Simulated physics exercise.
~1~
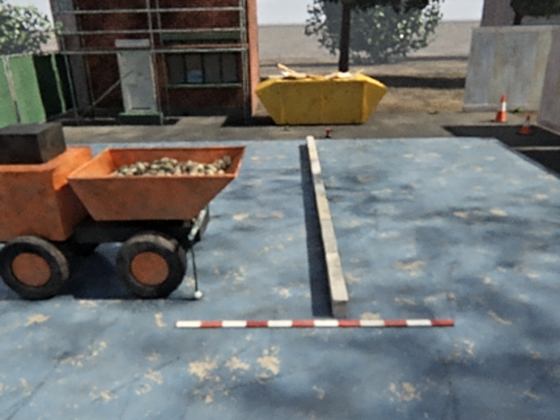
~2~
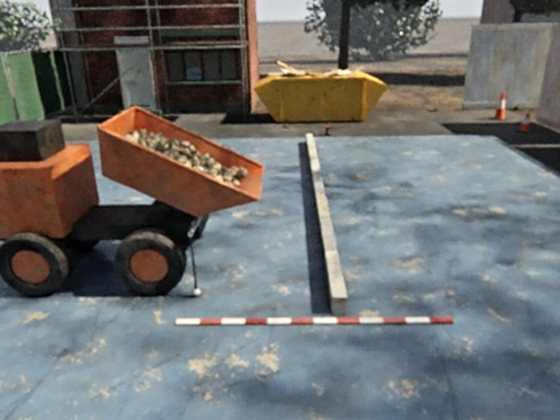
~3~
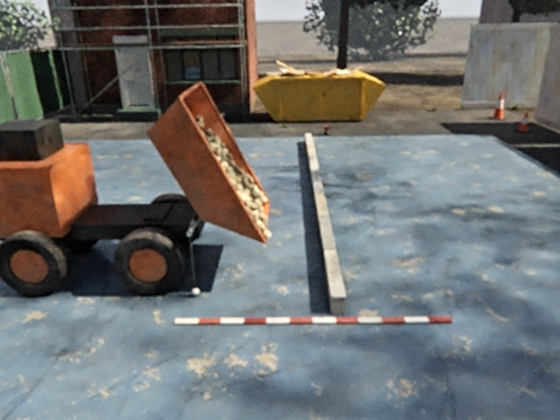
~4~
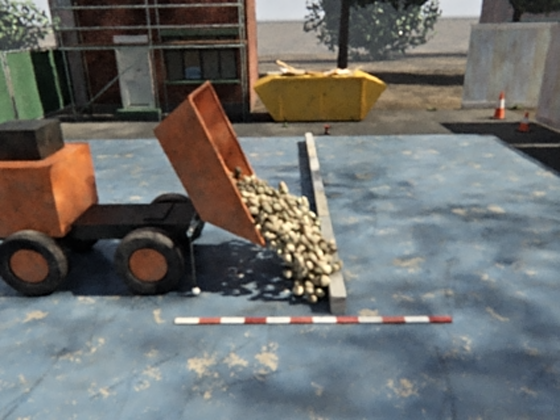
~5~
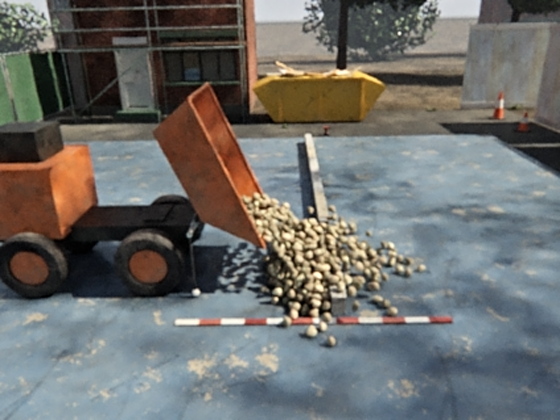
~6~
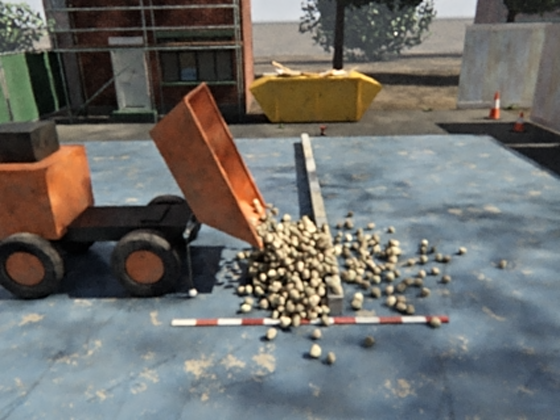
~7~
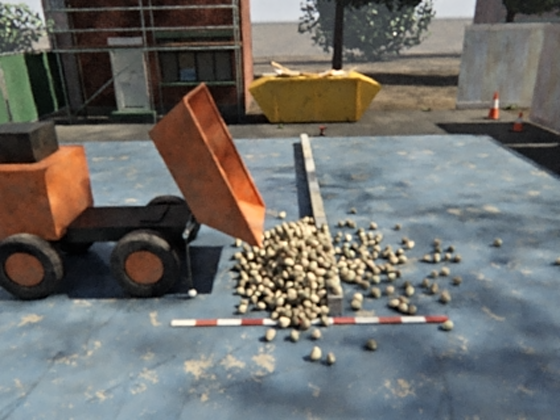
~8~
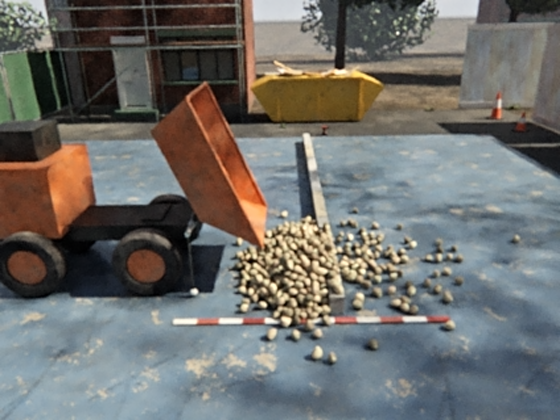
An orange dumper tips its skip, pouring pale stones against and partly over a kerb.
